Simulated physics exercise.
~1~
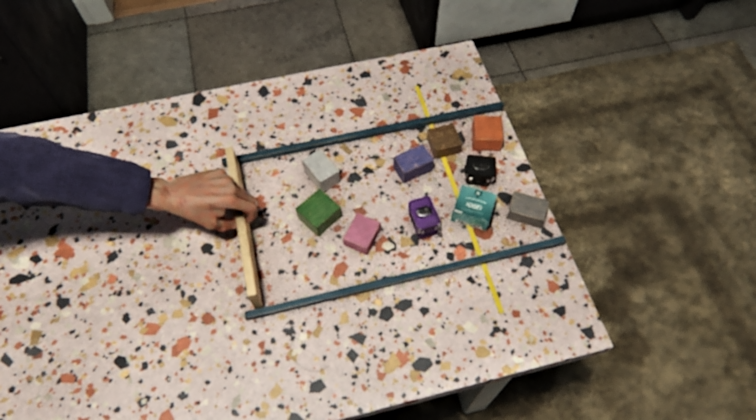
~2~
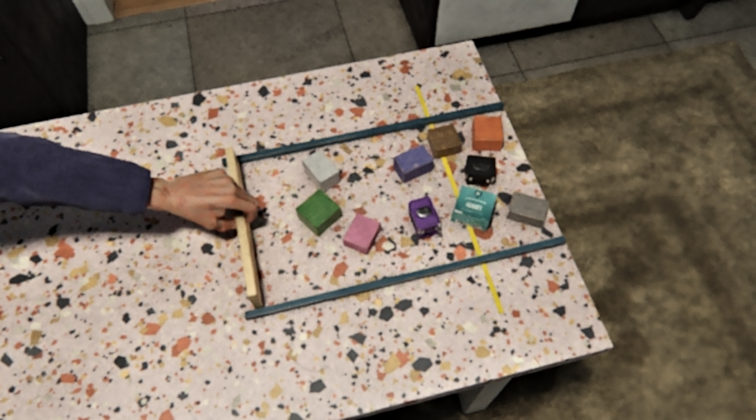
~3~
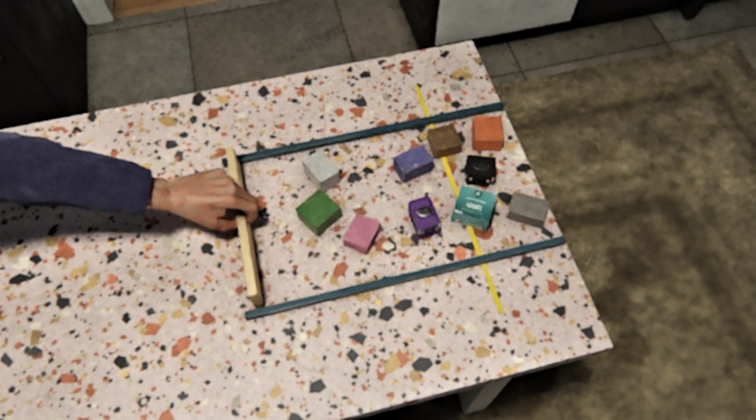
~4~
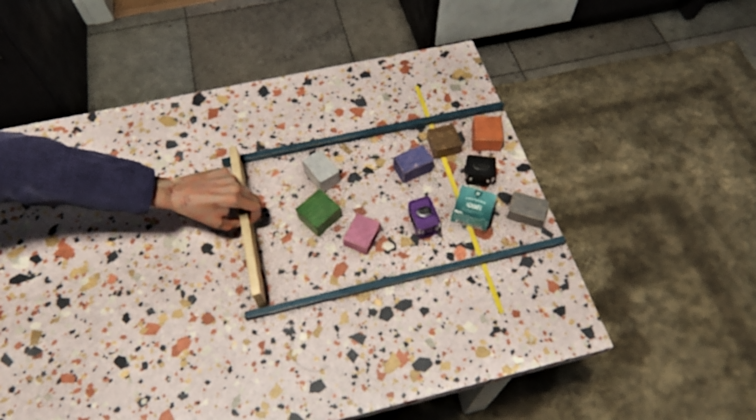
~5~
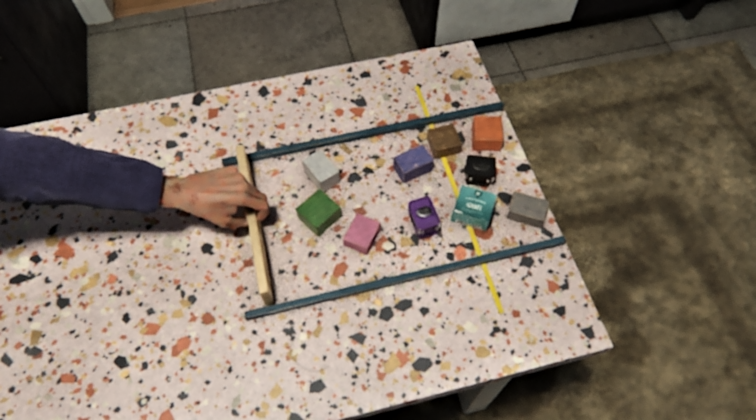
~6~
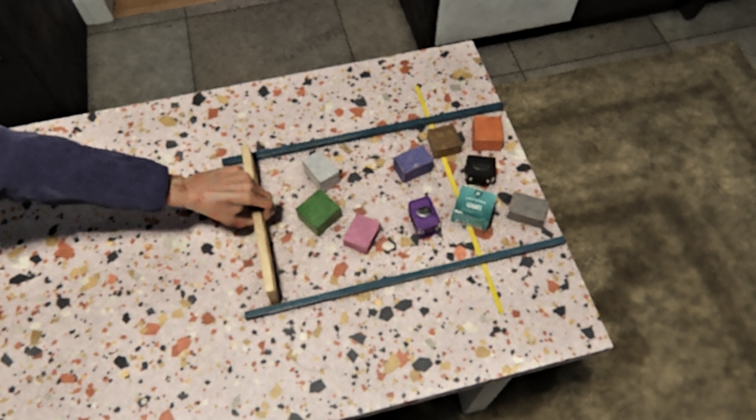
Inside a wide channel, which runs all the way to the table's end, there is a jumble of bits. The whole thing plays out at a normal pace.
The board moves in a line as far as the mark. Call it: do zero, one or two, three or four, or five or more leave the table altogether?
One or two.
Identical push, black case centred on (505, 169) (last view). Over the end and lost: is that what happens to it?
Well, the black case keeps its place.
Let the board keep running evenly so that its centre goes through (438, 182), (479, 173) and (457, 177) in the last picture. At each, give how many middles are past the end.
Counts per position: 1 / 3 / 1.
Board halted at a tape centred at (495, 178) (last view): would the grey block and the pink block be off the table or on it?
Grey block: Over the edge. Pink block: Still there.
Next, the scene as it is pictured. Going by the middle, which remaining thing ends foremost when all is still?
It would be the turquoise box.
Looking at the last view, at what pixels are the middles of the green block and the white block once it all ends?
The green block ends up near (473, 185), and the white block near (453, 146).
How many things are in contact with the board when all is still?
My count gives 3.
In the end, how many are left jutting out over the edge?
That comes to 2 of them.
Soon after, none off yet; grey block at rest near (528, 210); orange block at rest near (487, 133); black case at rest near (480, 171).
In the end, the number that fall off is one or two; gone, grey block.
